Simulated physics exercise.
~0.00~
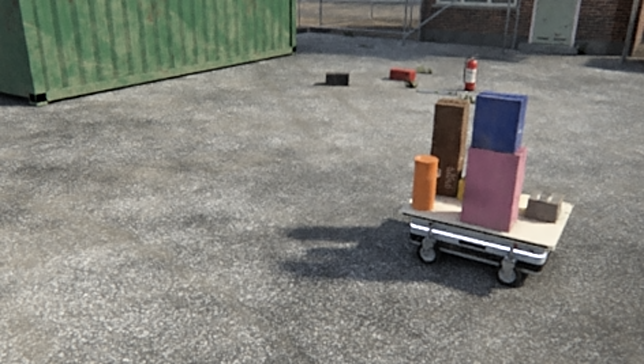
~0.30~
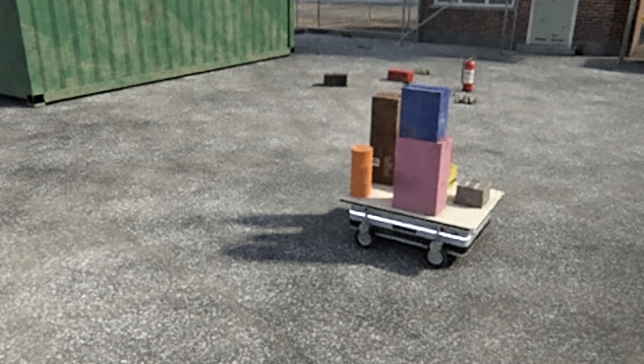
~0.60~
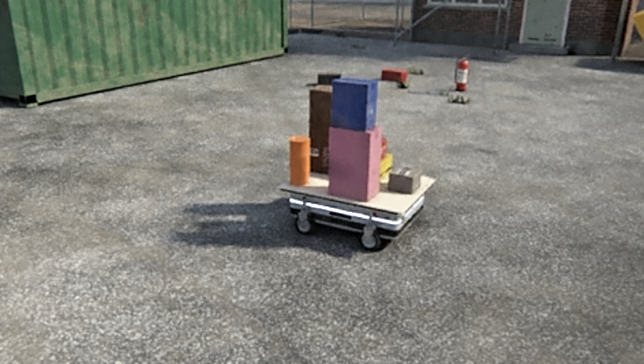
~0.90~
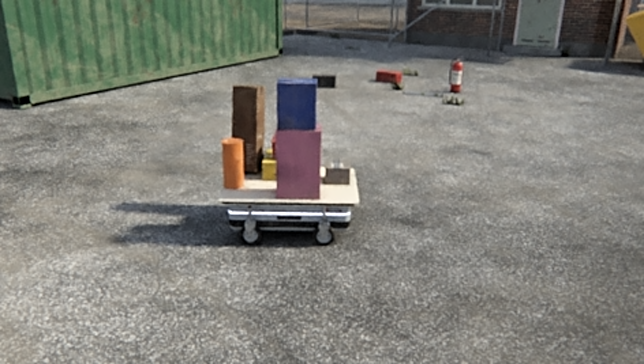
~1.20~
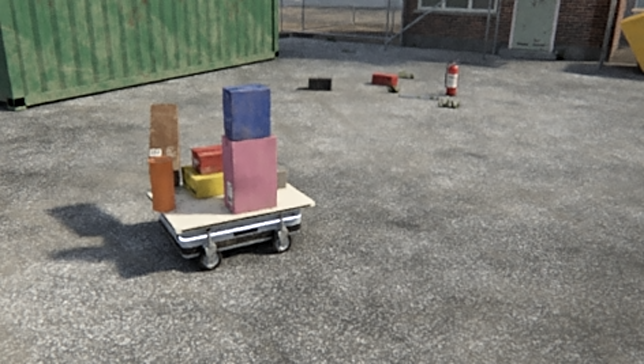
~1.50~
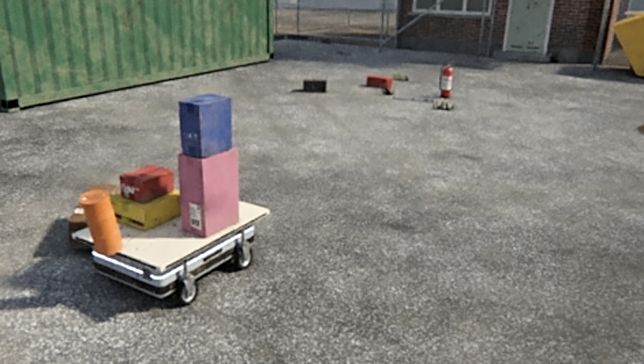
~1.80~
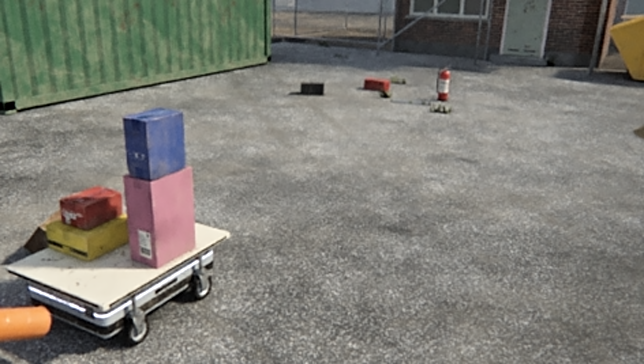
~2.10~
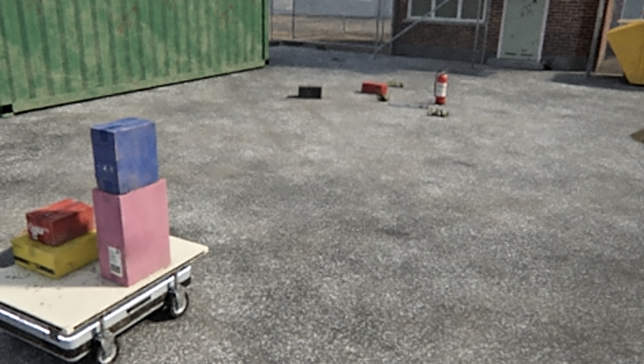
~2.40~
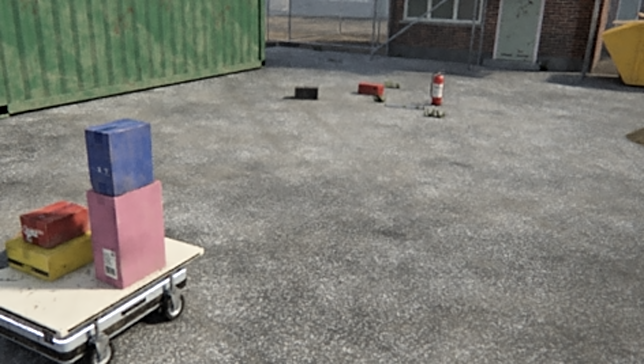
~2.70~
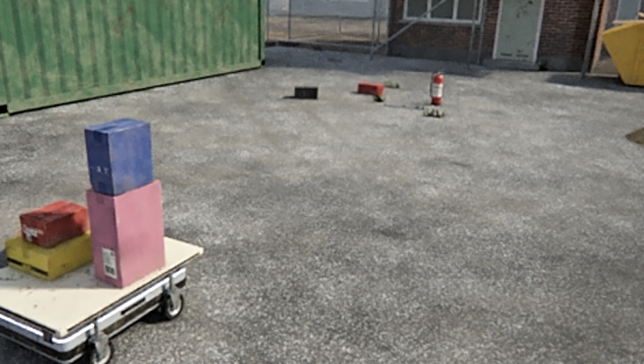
A moving cart loses a brown box, then an orange canister, and finally stops.
